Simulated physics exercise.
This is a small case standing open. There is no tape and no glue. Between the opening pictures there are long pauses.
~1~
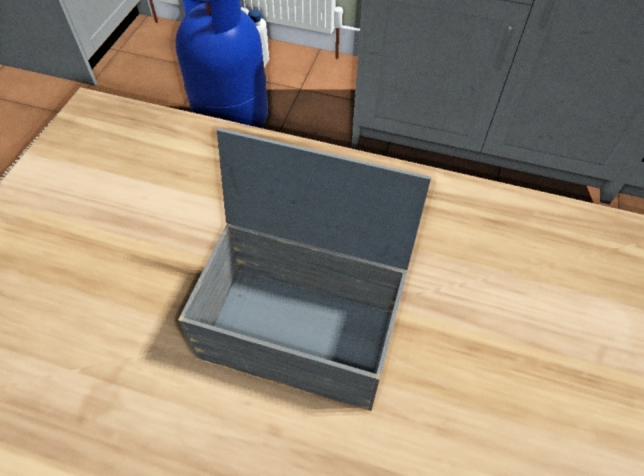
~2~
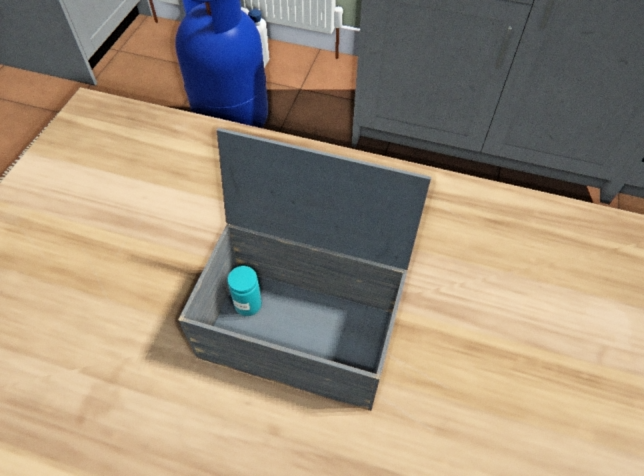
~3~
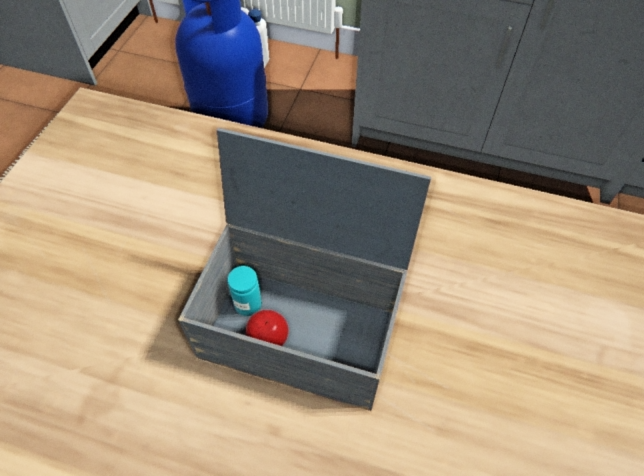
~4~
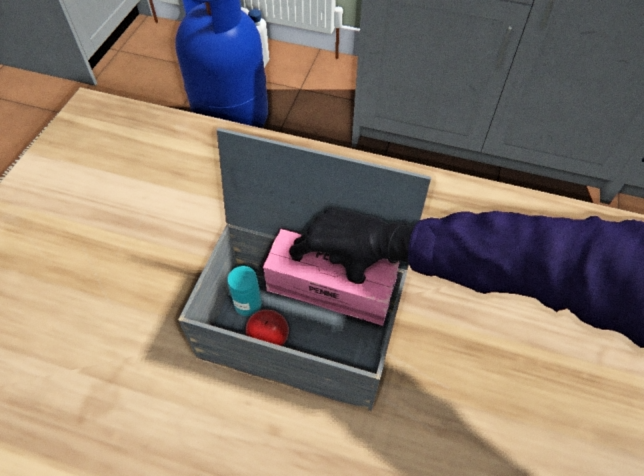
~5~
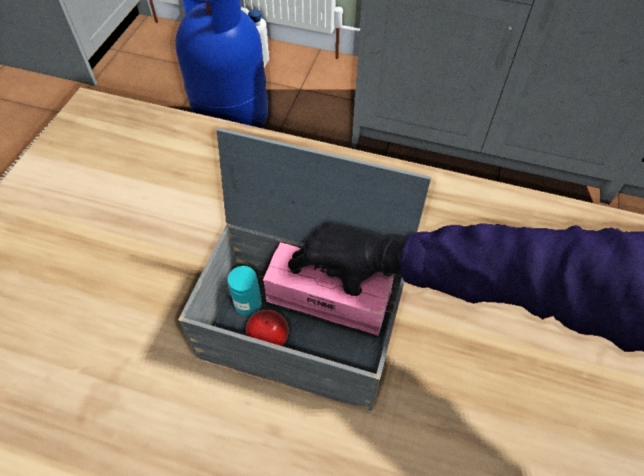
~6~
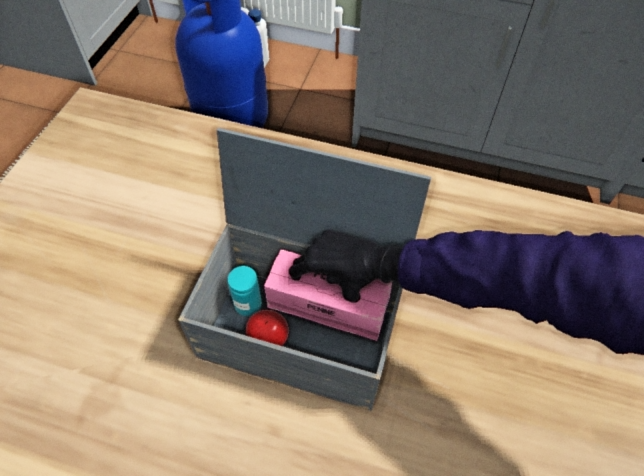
A turquoise shaker appeared in the open grey case, then a red ball beside it, and finally a black-gloved hand lowered a pink carton into the case to their right.
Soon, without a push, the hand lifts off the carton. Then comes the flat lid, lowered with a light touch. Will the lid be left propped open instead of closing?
No. Lid down.
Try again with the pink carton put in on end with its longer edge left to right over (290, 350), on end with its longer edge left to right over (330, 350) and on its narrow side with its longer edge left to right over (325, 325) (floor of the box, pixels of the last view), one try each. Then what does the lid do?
Try 1: Lid goes down; try 2: Lid stays raised; try 3: Lid goes down.
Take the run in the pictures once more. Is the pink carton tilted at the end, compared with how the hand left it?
Once everything settles, the pink carton keeps its original angle.
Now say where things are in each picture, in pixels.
The last thing is not in view yet, in the first picture.
The last thing is not in view yet; turquoise shaker (245, 292), in the second picture.
The last thing is not in view yet; turquoise shaker (245, 292), in the third picture.
On its way; pink carton (332, 277); turquoise shaker (245, 292), in the fourth picture.
On its way; pink carton (329, 288); turquoise shaker (245, 292), in the fifth picture.
In place under the hand; pink carton (328, 294); turquoise shaker (245, 292), in the sixth picture.
Then, 0.90 s after the last picture, lid starting down; pink carton slid a little near (326, 315); red apple rolled a little.
Then, 1.60 s after the last picture, lid 59° above the rim; pink carton slid a little near (326, 315); red apple rolled a little.
Then, 2.10 s after the last picture, lid 21° above the rim; pink carton slid a little near (326, 315); red apple rolled a little.
At rest, lid shut; moved from the start, pink carton; the other 2 in place. Seen from the same camera at the end, pink carton near (326, 315).
